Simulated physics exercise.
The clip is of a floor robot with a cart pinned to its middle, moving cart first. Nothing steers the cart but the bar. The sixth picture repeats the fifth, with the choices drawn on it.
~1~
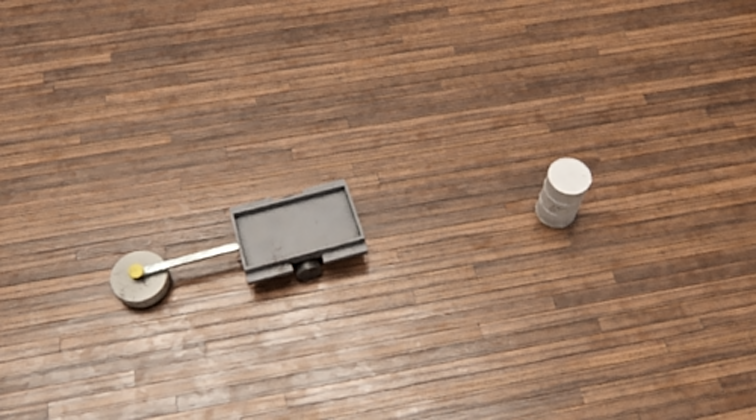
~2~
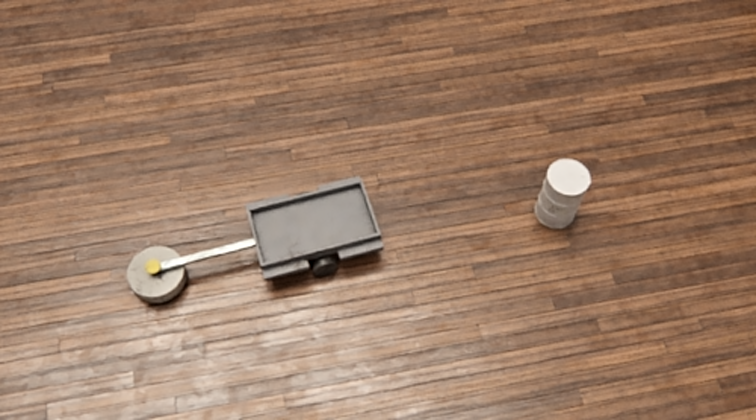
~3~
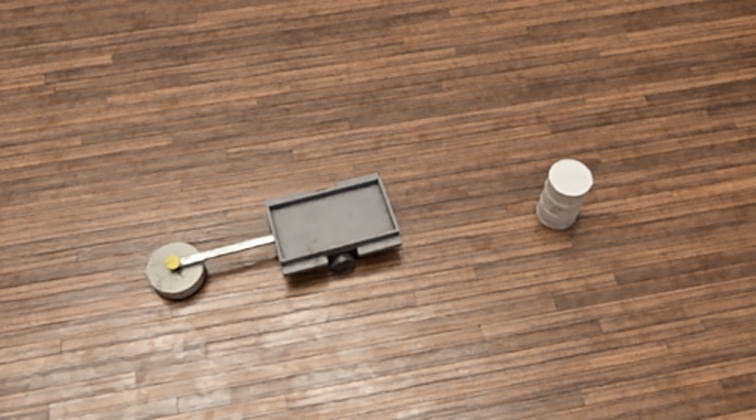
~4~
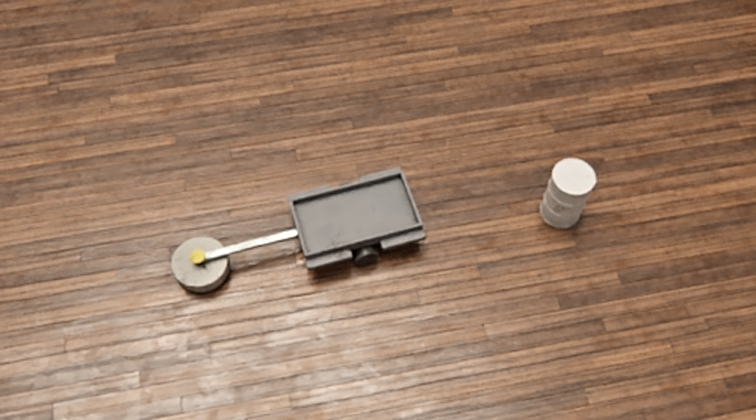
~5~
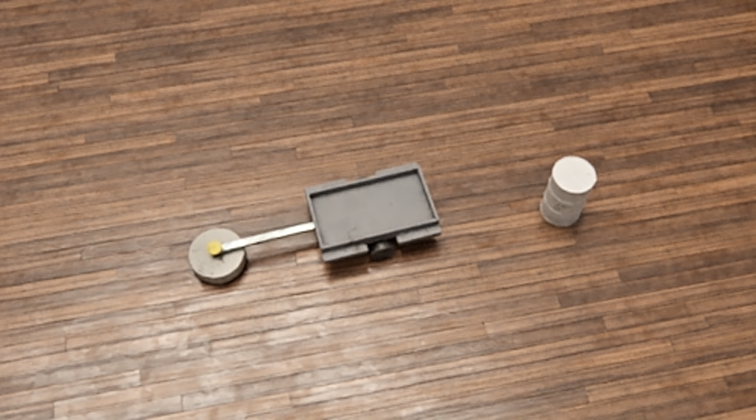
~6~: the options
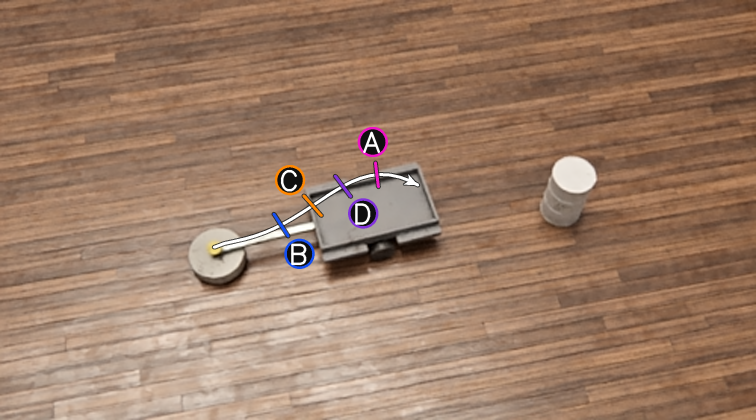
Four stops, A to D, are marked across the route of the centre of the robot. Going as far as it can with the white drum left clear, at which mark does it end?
It should halt at C.
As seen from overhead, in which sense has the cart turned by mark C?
For that mark, clockwise.
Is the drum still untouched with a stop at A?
No.
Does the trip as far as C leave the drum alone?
For that mark, yes.
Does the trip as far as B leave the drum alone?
Yes.
On the marked copy, A at (377, 175); B at (281, 225); C at (313, 206); D at (343, 186); the route from (214, 247) via (318, 202) to (418, 185).
Following C. Soon after the start, robot (254, 244), cart (408, 201).
Later, robot (288, 229), cart (443, 194).
In the end, robot (314, 213), cart (469, 190); nothing has been touched.
As for the rest, A is too far, the drum has been hit; B is safe but short; D is too far, the drum has been hit.
